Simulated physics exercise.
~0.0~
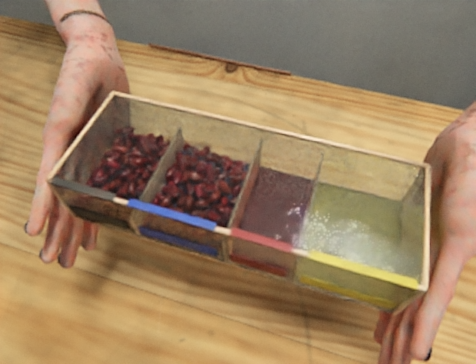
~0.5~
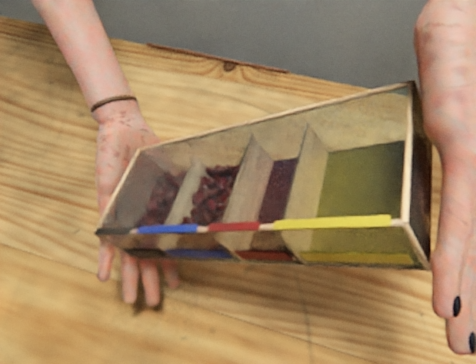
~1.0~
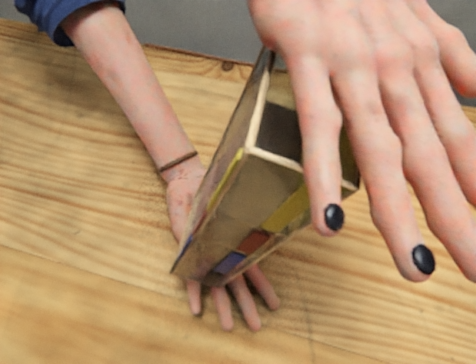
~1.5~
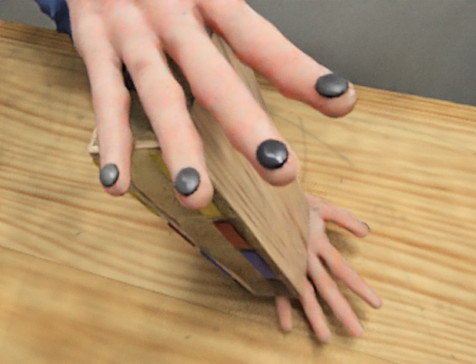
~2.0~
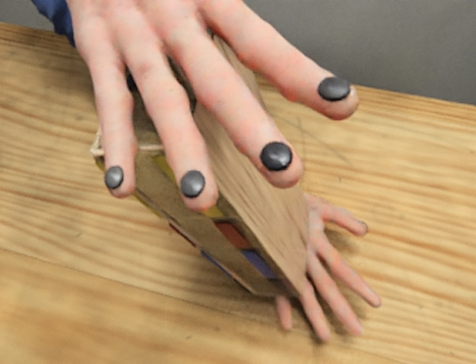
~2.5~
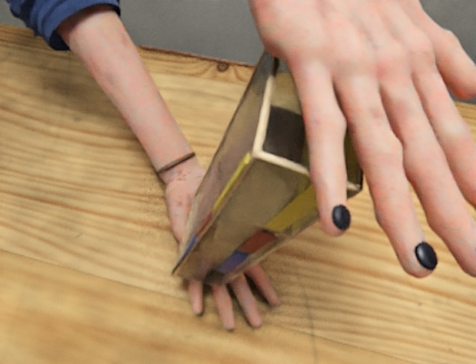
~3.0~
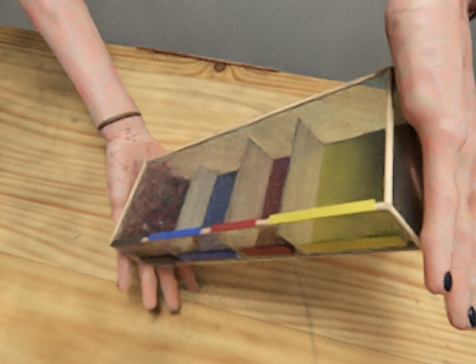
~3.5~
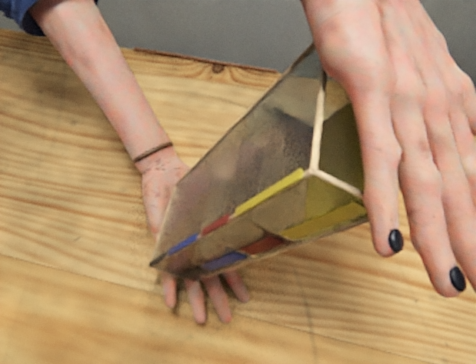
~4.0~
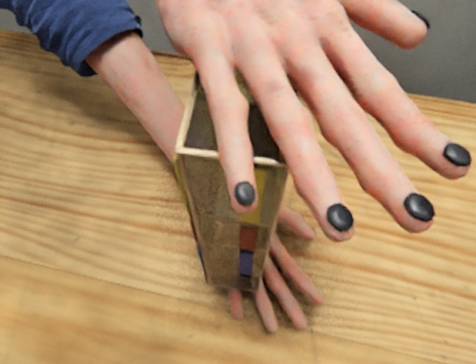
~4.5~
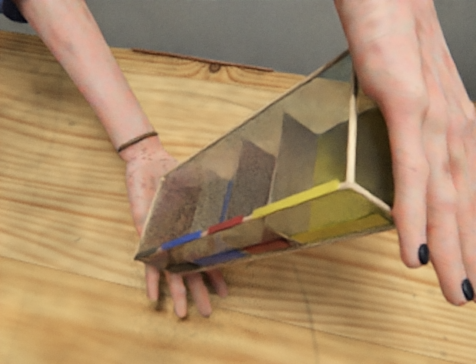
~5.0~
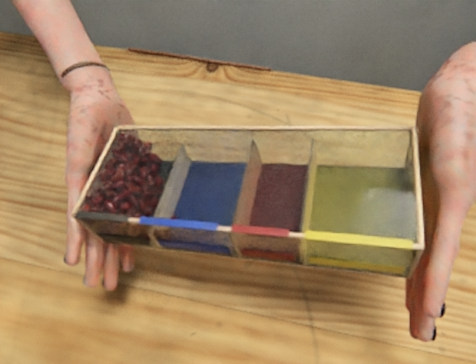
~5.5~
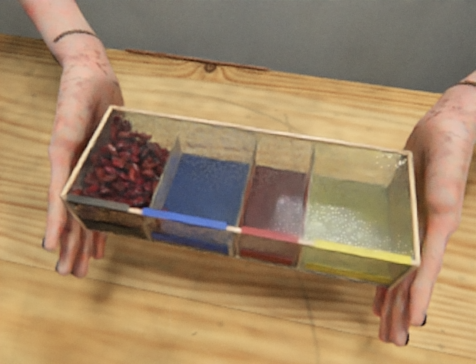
The clip opens with two hands holding a clear-lidded, divided box above a wooden table, with dark red beans in the two left compartments, marked black and blue. The hands raise the box's right end, tipping it steeply until it passes upright and leans over to the left. After staying there briefly, they turn it partway back, and the blue compartment now looks empty. They tip it up again until it stands on end, then lower it smoothly. It ends level in both hands, with all the beans in the far-left black compartment and the blue, red and yellow ones empty.
